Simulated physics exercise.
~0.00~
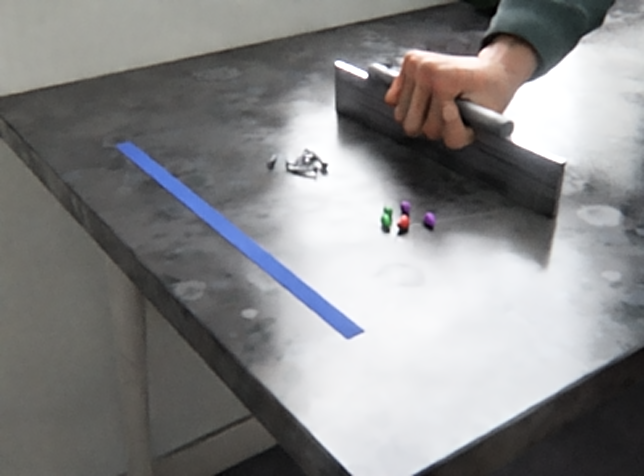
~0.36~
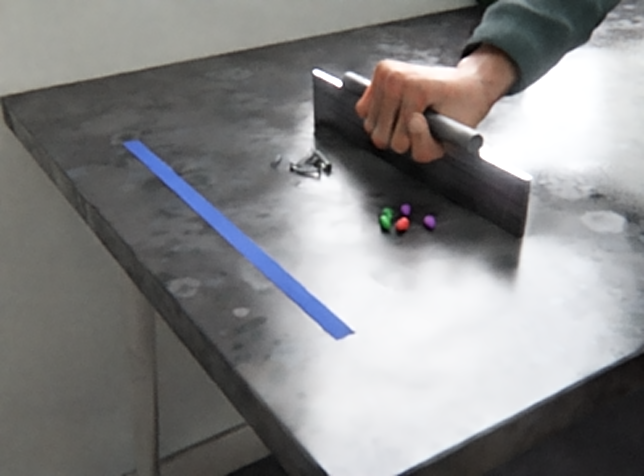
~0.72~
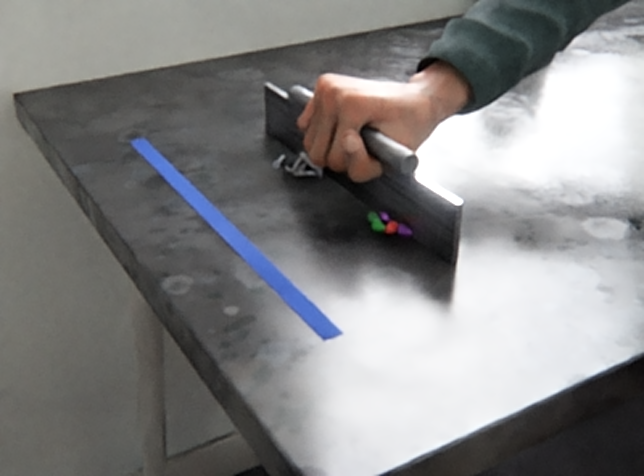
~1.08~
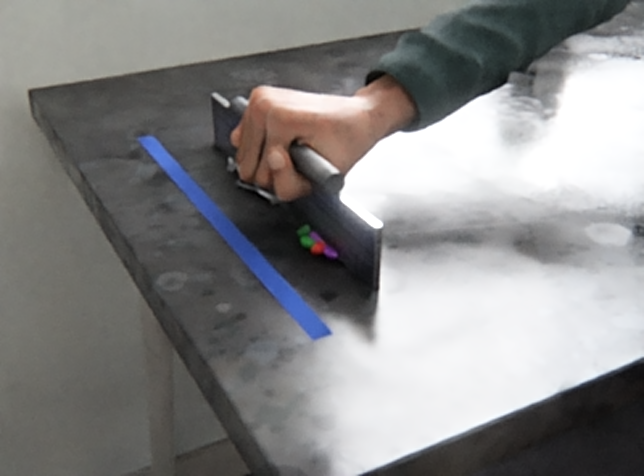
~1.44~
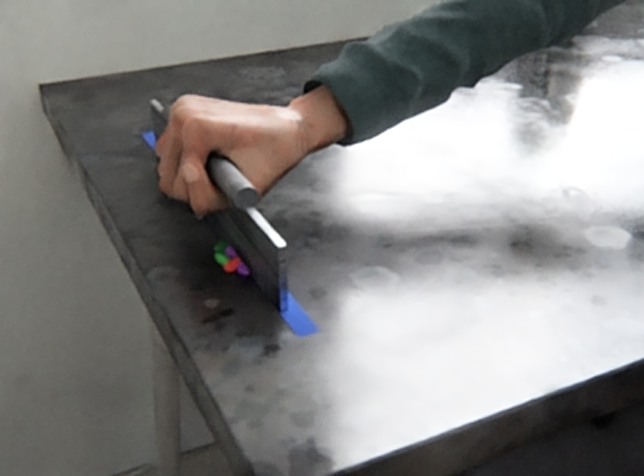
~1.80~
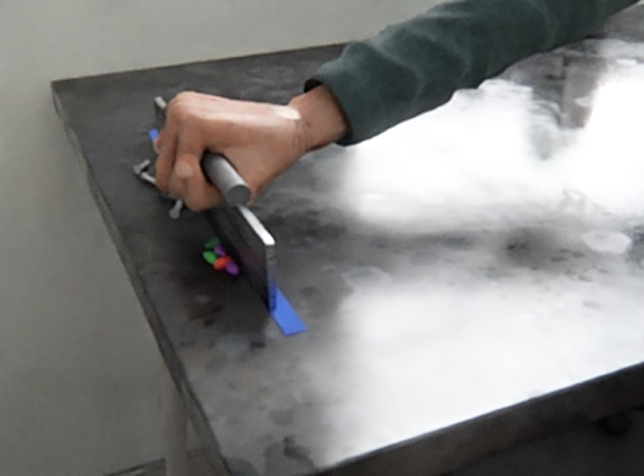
A hand in a dark green sleeve grips a scraper by its round handle on a dark, glossy tabletop, seen from above at an angle beside a pale wall. A strip of blue tape crosses the left part of the table, with a small pile of grey metal pieces farther back and a cluster of green, red and purple bits nearer. The hand slides the scraper left, gathering the metal pieces, then the colourful bits, and pushes both towards the tape. The blade stops at the tape, with both lots just past it, still on the table.
